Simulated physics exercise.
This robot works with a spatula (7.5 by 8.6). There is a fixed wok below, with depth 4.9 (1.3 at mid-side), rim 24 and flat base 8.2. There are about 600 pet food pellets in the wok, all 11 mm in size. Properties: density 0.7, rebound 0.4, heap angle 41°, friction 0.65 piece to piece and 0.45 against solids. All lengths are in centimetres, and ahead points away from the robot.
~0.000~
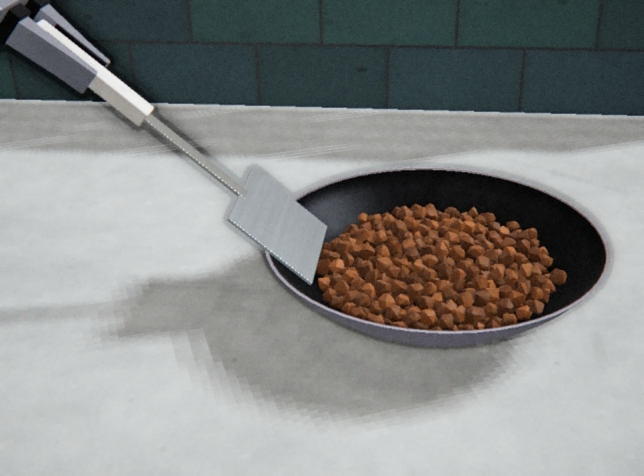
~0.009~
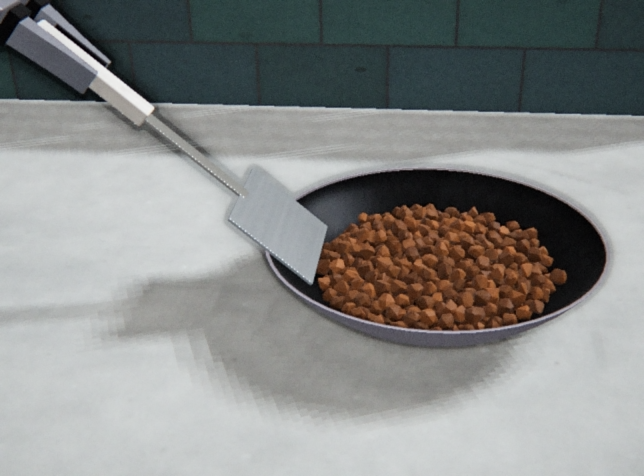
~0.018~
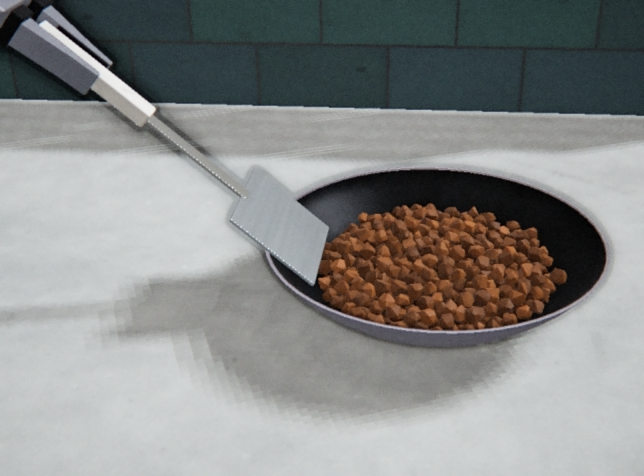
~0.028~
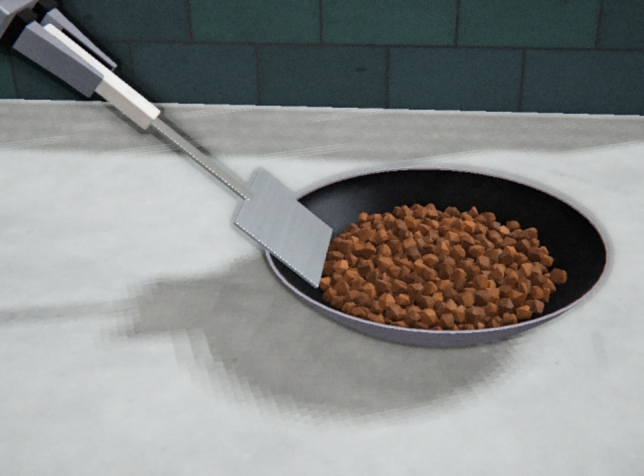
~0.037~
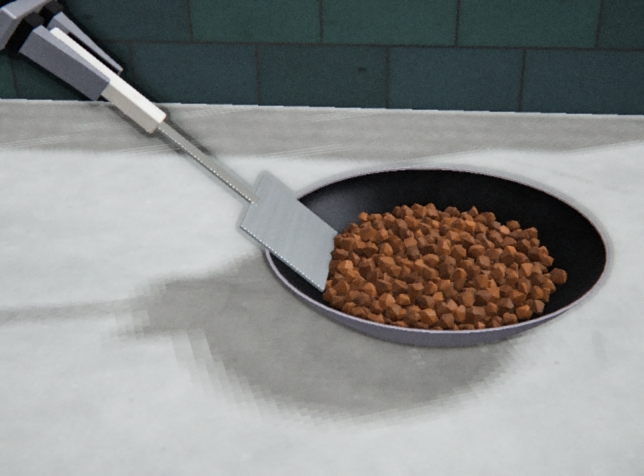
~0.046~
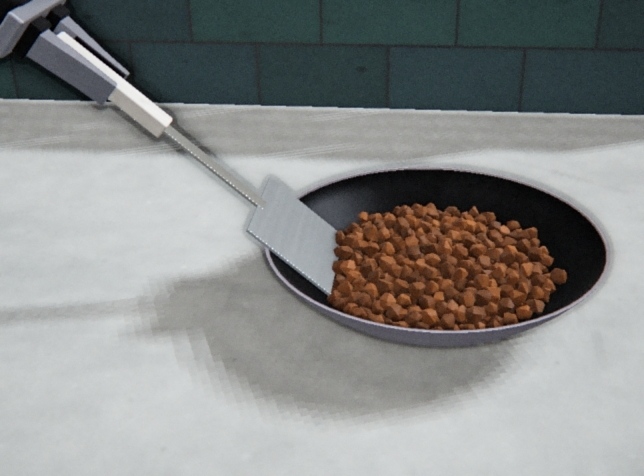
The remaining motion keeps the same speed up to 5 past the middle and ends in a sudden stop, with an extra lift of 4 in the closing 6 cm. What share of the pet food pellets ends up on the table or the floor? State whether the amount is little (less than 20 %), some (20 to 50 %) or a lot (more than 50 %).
The amount is little, less than 20 %.
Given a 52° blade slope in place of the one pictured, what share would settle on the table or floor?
Somewhere around 10 per cent would end on the table or floor.
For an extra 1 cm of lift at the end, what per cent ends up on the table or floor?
Roughly 15 per cent.
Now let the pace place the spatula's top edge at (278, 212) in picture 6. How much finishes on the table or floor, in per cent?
That share would be about 30 percent.
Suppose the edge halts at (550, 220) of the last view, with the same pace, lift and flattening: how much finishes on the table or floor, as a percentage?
Around 40 percent ends on the table or floor.
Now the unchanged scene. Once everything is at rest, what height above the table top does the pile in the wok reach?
Height at rest: Roughly 7.5 cm.
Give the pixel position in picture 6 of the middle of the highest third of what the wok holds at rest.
The middle lies somewhere around (546, 238).
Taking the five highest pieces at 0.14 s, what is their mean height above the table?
About 5 cm.
By 0.14 s, sloping 41°, highest piece 5 above the table; 601 in the wok.
By 0.23 s, sloping 41°, highest piece 7 above the table; 595 in the wok, 6 on the blade or in flight.
By 0.47 s, sloping 41°, highest piece 8 above the table; 549 in the wok, 47 on the table or floor, 5 on the blade or in flight.
By 1.52 s, sloping 41°, highest piece 7 above the table; 545 in the wok, 56 on the table or floor.
Final count, 545 in the wok, 56 on the table or floor. That is 9 % on the table or floor.
